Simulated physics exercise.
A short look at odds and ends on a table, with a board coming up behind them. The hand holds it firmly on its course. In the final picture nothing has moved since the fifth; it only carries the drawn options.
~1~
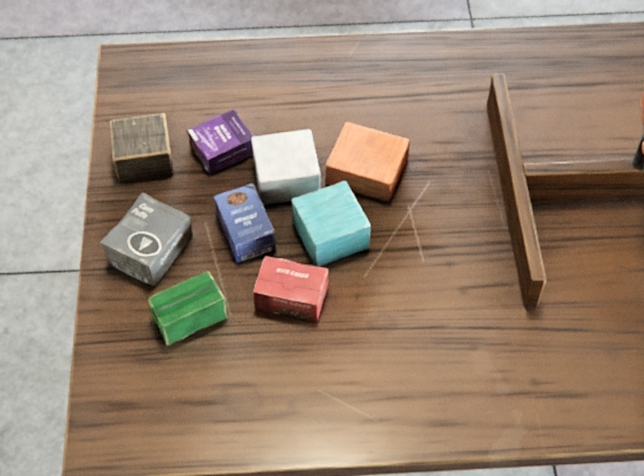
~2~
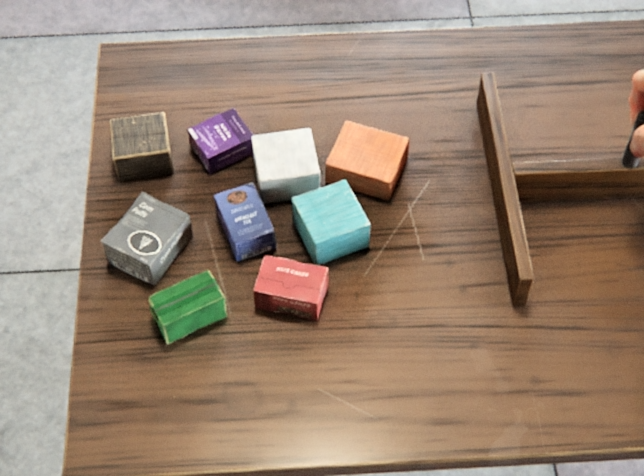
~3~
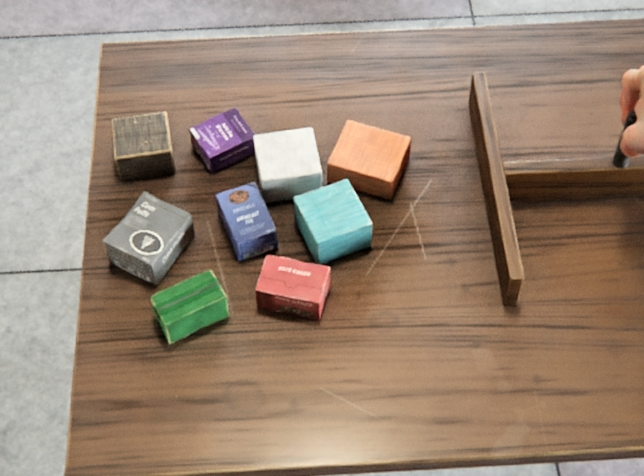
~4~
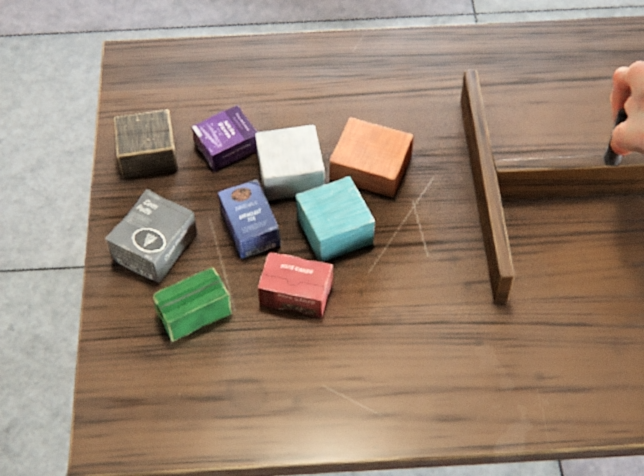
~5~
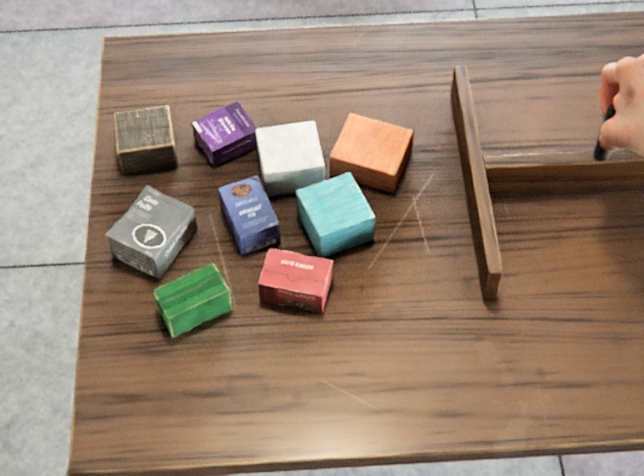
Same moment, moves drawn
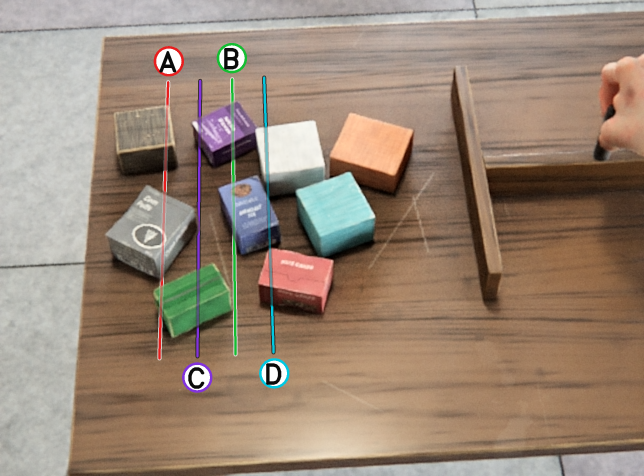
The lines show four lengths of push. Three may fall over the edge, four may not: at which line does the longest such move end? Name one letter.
C.
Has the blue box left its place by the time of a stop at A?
By then, yes.
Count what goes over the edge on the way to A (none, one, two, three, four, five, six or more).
In all, five.
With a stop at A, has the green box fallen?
Yes.
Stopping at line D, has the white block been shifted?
Yes.
On the marked copy, A at (164, 208); B at (234, 205); C at (199, 207); D at (268, 203).
Taking C. A third of the way, board (378, 167); blue box (240, 218); white block (268, 164).
Two thirds of the way, board (278, 172); black block (118, 136); grey packet (117, 253).
When it is over, board (201, 176); grey packet over the edge; black block over the edge; two fallen.
As for the rest, A drops five; B is within the limit but short; D is within the limit but short.
